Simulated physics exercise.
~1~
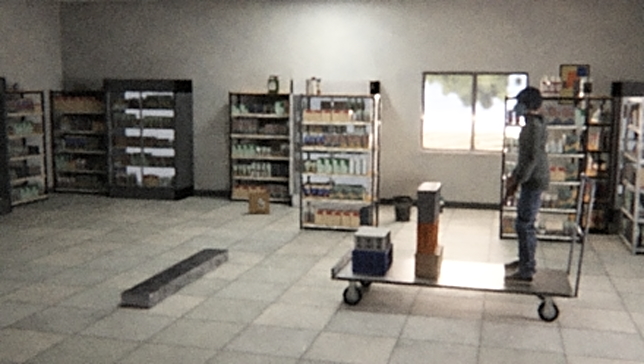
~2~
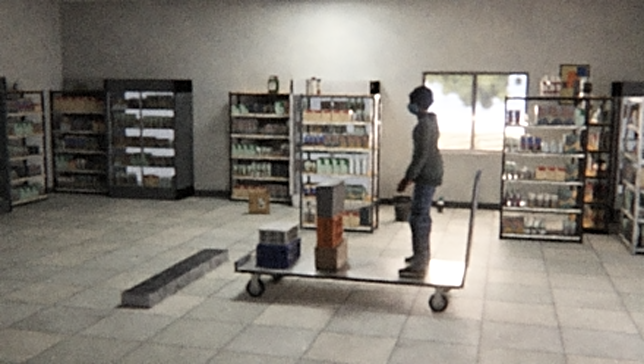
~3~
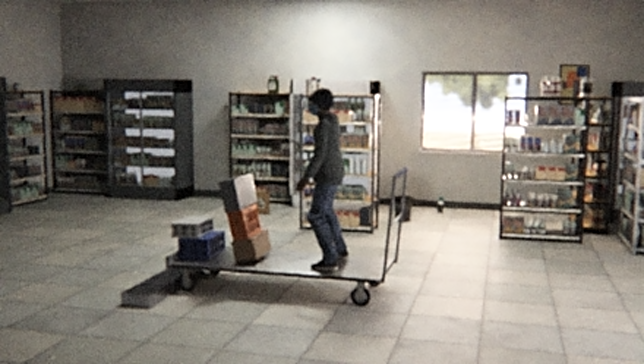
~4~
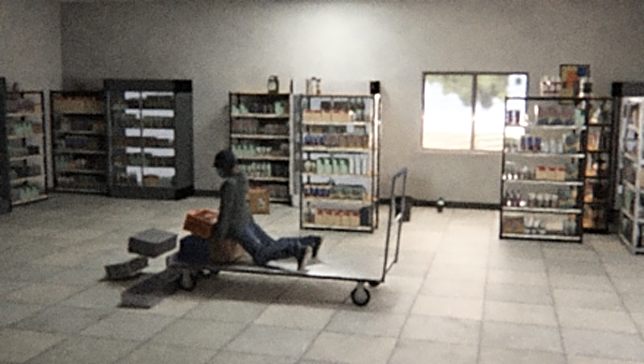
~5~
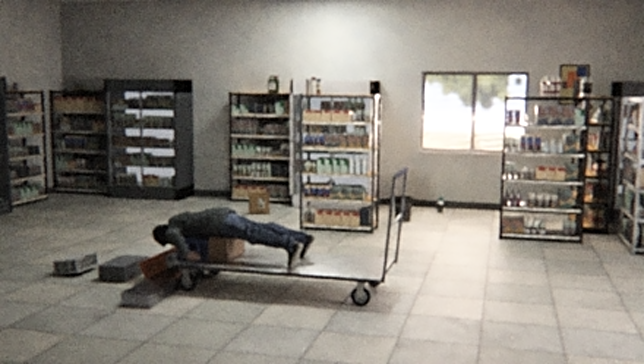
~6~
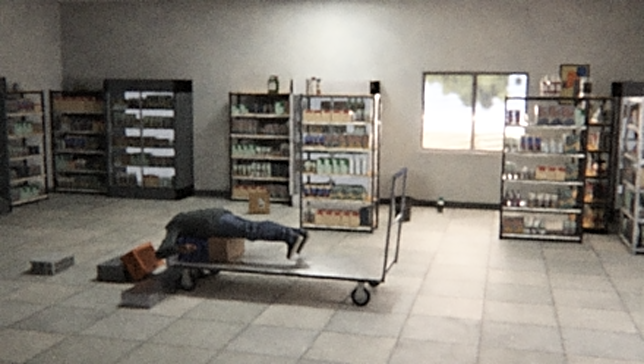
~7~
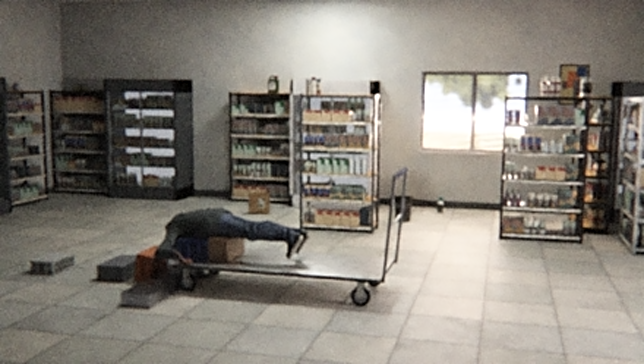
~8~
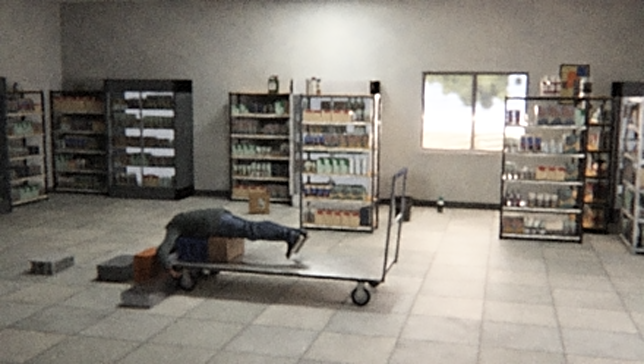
To begin with, a flat trolley rolls left across a tiled shop floor, carrying a standing figure, a tall stack of boxes with an orange crate in the middle, and a blue crate topped by a pale one. Its front wheels meet a low kerb and it stops short. The stack leans and topples forward, while the figure pitches down after it, limp. The grey box, pale crate and orange crate spill over the front edge onto the floor. Finally, the figure lies face down, draped over the front, with a brown box still aboard.
